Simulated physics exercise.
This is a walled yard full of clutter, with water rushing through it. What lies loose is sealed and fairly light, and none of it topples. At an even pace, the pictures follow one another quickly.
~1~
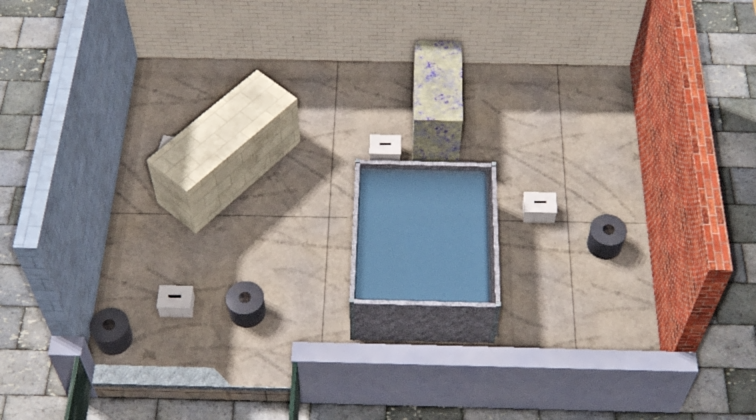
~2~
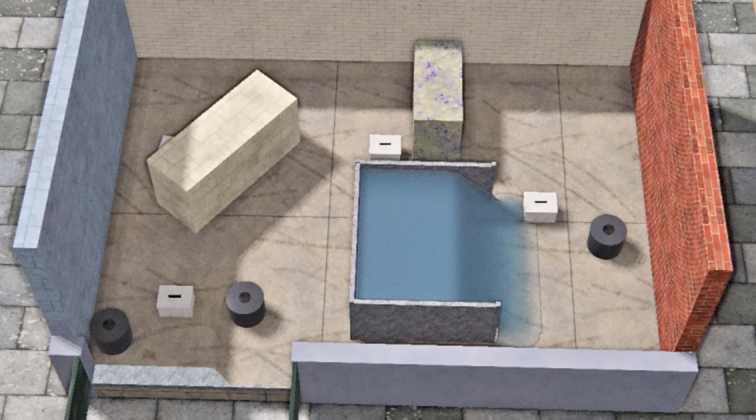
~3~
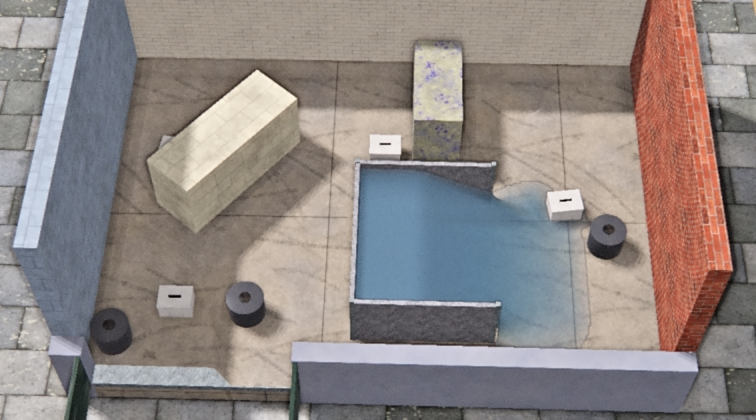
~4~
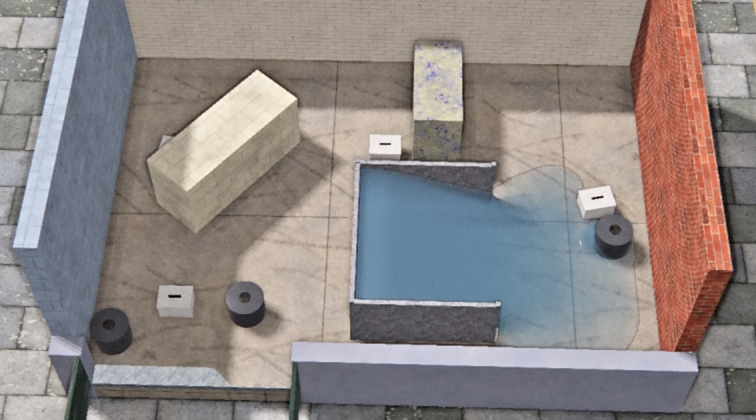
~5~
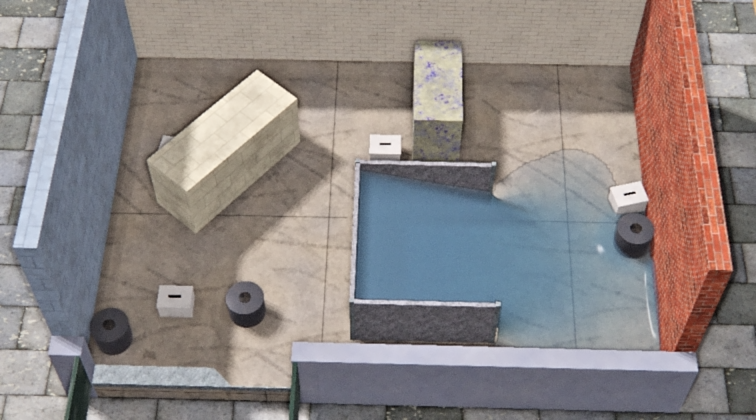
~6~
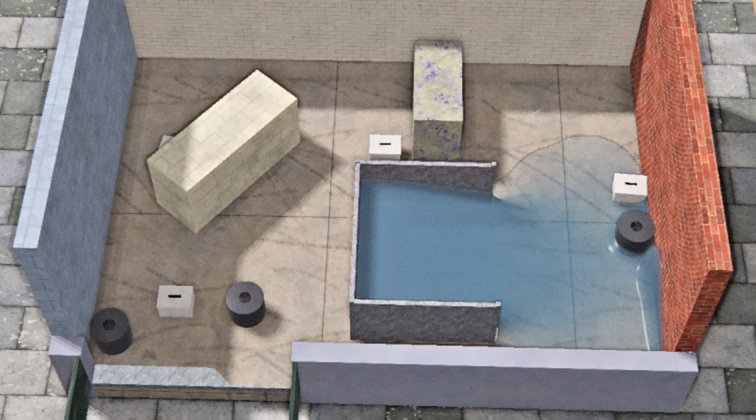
Blue water fills a stone-walled tank in a paved yard seen from above, with a pale wall behind, red brick at right and blue-grey at left. A long cream block, a mottled slab, white boxes and dark round tubs stand around it. The tank's right side opens, water spreads rightward, and one white box, then a dark tub, shift toward the brick wall while the camera stays still.
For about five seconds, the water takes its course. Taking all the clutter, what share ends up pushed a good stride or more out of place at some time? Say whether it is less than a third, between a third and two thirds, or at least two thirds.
The share moved far is below one third.
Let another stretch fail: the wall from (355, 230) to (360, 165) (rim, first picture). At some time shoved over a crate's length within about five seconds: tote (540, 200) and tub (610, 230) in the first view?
Well, the pair come out as did not travel far and did not travel far.
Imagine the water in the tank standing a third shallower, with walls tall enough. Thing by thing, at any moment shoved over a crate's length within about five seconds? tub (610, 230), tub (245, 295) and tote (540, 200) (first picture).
Object 1: Covered it. Object 2: Didn't cover it. Object 3: Covered it.
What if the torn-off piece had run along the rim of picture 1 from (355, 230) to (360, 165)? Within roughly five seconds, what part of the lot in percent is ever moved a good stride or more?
By my reckoning, around 60 percent.
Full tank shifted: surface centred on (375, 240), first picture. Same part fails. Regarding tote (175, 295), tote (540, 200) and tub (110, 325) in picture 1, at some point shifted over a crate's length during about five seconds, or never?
In turn: Under that mark, beyond that mark, under that mark.
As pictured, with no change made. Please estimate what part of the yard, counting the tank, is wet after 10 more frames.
I'd call it close to 40 per cent.
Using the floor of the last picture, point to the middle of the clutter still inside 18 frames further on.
Roughly at (298, 204) in the last view.
A moment on, 1 of 7 are well off their spots; 2 afloat.
Next, 2 of 7 are well off their spots; 1 afloat.
Later, 2 of 7 are well off their spots; 2 afloat.
In the end, 2 of 7 are well off their spots, and 2 have been at some point; 2 afloat.
